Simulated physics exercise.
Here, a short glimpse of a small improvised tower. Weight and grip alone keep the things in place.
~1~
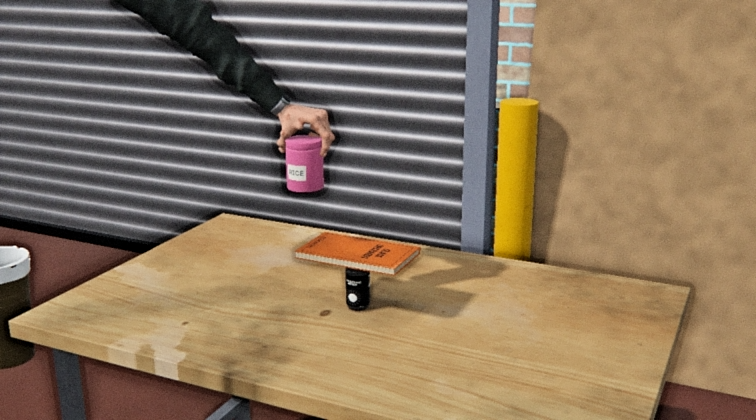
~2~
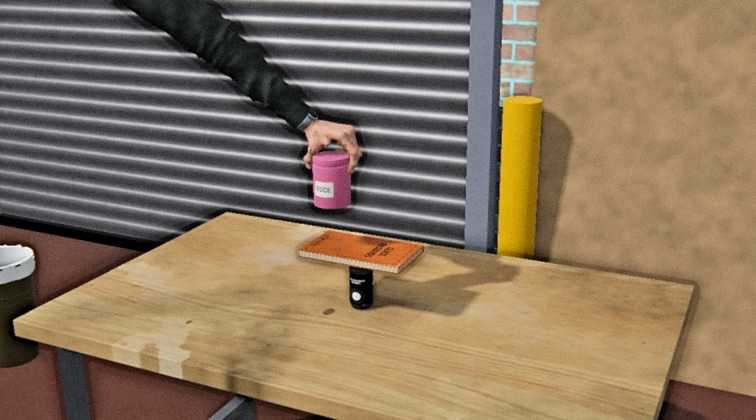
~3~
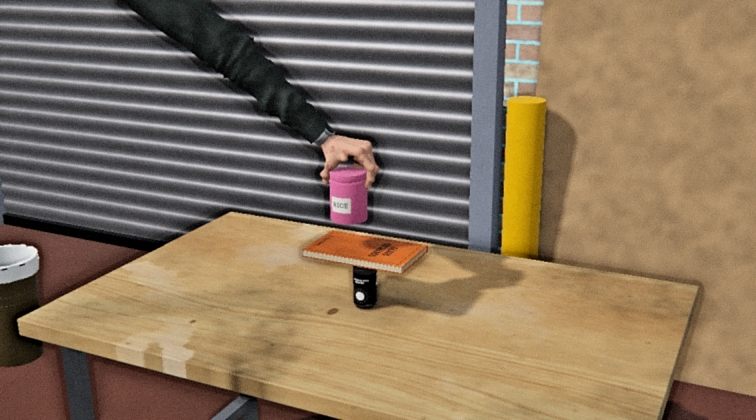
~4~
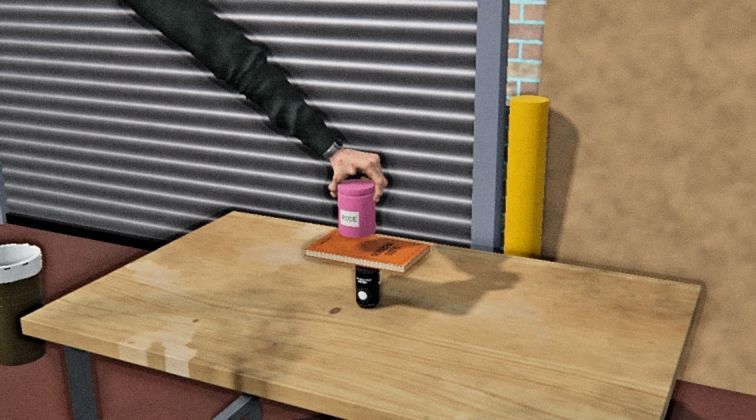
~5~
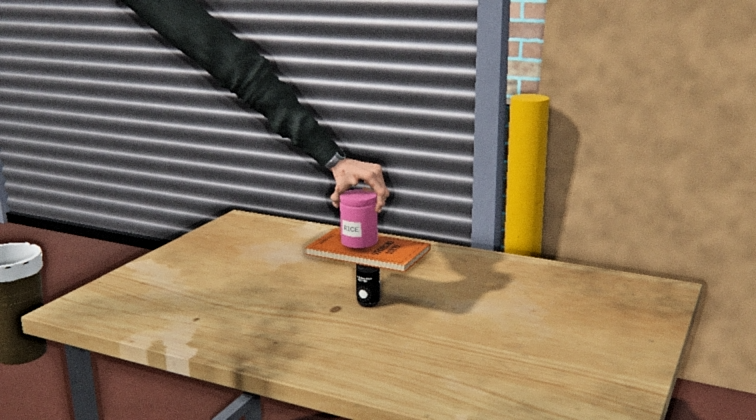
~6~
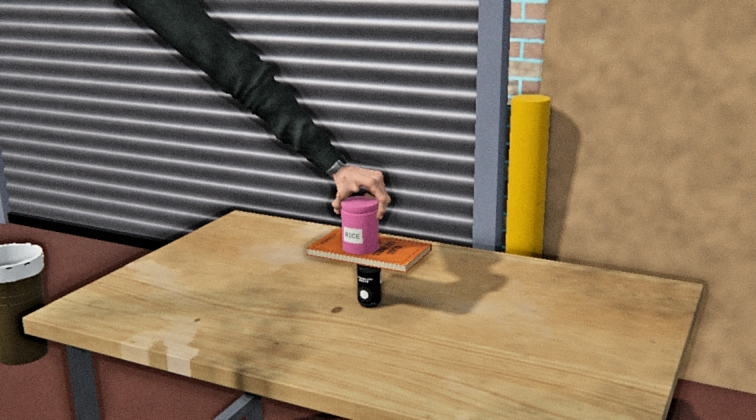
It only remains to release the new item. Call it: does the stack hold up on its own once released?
Holds up.
Then, 0.20 s on from there, no change.
Then, 0.50 s on from there, pink jar resting near (360, 225).
In the end, all 3 unmoved. At the end, from the last picture's camera, pink jar near (360, 225). The stack stays up.
